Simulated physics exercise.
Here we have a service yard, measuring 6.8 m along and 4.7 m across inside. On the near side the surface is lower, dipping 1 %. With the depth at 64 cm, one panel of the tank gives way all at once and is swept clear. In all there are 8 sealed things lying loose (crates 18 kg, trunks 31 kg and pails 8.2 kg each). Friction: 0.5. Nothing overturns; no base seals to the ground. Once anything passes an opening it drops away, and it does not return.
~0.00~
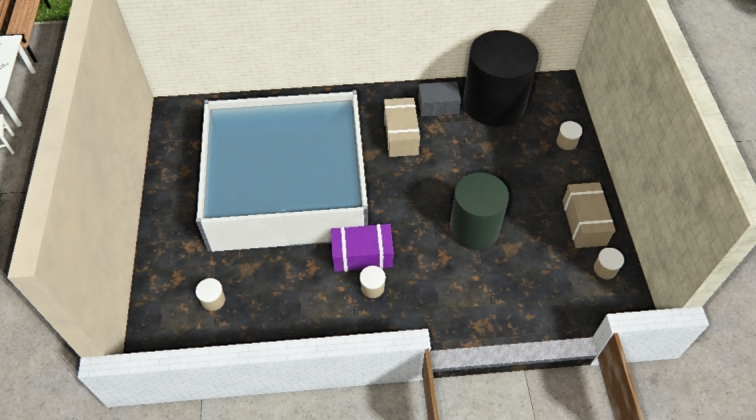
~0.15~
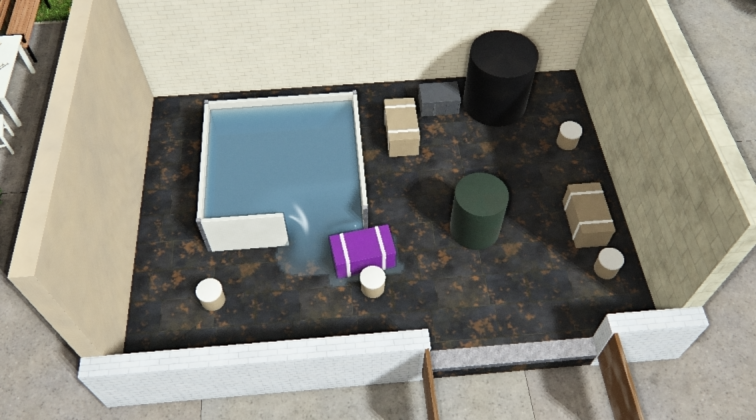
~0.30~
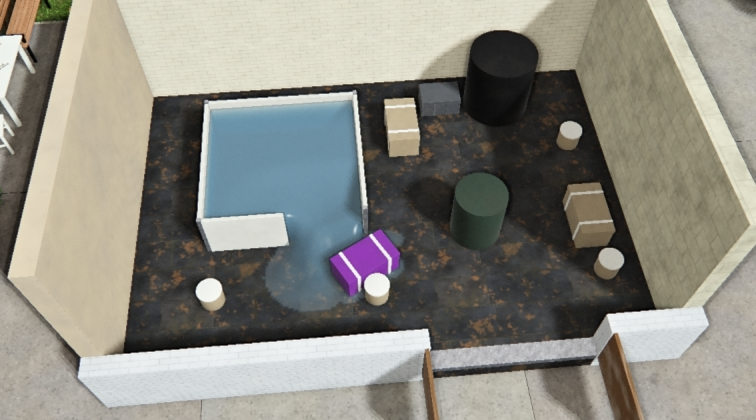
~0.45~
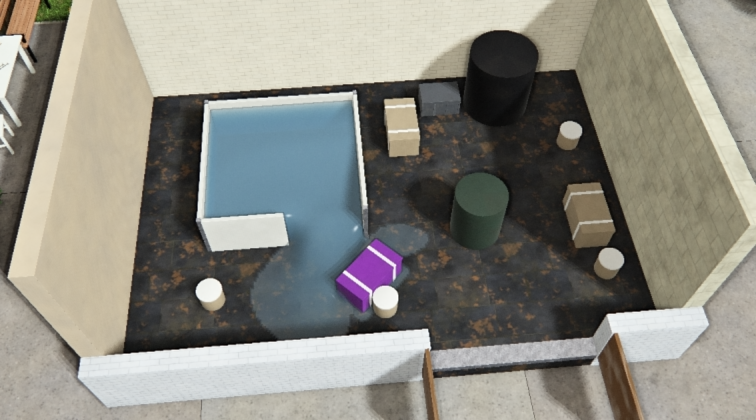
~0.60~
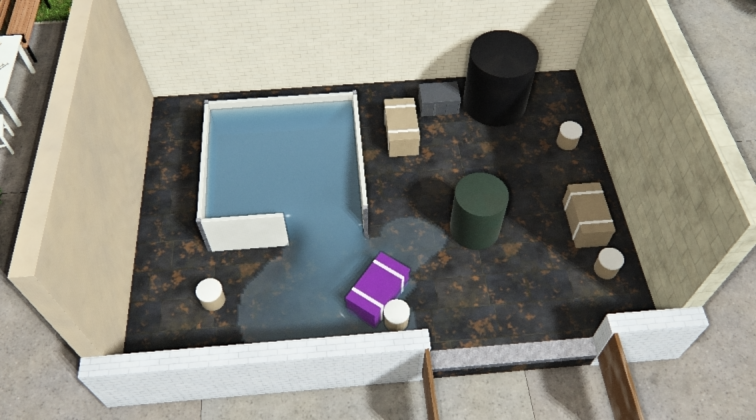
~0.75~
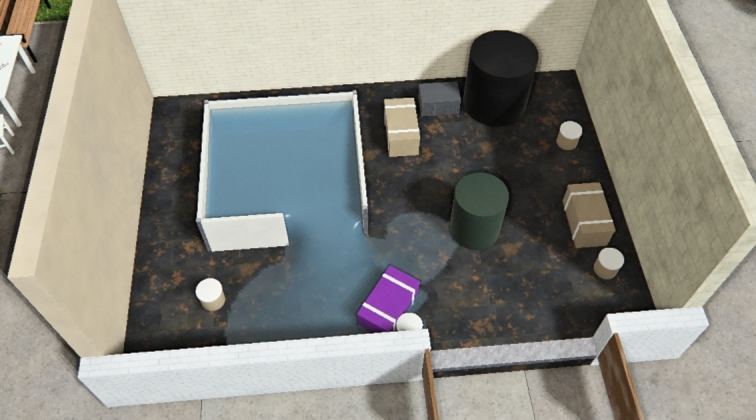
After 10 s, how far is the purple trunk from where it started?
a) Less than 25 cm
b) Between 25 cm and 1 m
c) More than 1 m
More than 1 m (c).
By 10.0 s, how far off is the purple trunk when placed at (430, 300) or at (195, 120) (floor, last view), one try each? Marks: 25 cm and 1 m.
Order of tries: It is flushed away; it is flushed away.
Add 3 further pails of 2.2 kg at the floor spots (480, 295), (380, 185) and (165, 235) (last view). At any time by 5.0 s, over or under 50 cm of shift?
Spot by spot, in turn: Exceeds it, falls short, exceeds it.
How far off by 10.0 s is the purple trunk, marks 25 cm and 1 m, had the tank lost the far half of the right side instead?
After that, the purple trunk hardly moves.
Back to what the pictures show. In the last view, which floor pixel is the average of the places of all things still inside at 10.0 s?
I'd say about (463, 158) in the last view.
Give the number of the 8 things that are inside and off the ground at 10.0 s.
At that instant the tally stands at 0.
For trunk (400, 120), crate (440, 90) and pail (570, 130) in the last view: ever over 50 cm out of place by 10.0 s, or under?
In sequence - stayed below the line; crossed the line; stayed below the line.
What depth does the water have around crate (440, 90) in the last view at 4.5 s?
Around 0 centimetres.
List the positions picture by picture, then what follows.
In the first frame, the purple trunk at (362, 240), on the bottom; 4.1 m2 under water; 0 of 8 have shifted.
In the second frame, the purple trunk at (362, 244) rests on the ground, 6 cm from its start; water covers 4.5 m2; 1 of 8 have shifted.
In the third frame, the purple trunk at (365, 256) rests on the ground, 24 cm from its start; 5.2 m2 under water; 2 of 8 have shifted.
In the fourth frame, the purple trunk at (369, 269) rests on the ground, 44 cm from its start; water covers 6.4 m2; 2 of 8 have shifted.
In the fifth frame, the purple trunk at (378, 283) rests on the ground, 67 cm from its start; 7.4 m2 under water; 2 of 8 have shifted.
In the sixth frame, the purple trunk at (389, 297), on the bottom, 90 cm from its start; water covers 8.0 m2; 2 of 8 have shifted.
After 2.0 s the purple trunk is near (556, 323), 2.7 m from its start, aground; 1 of 8 are out; 0 afloat.
After 4.5 s the purple trunk is near (572, 332), 2.9 m from its start, afloat; 1 of 8 are out; 1 afloat.
After 7.0 s the purple trunk has gone out; 2 of 8 are out; 0 afloat.
After 10.0 s the purple trunk has gone out; 2 of 8 are out; 0 afloat.
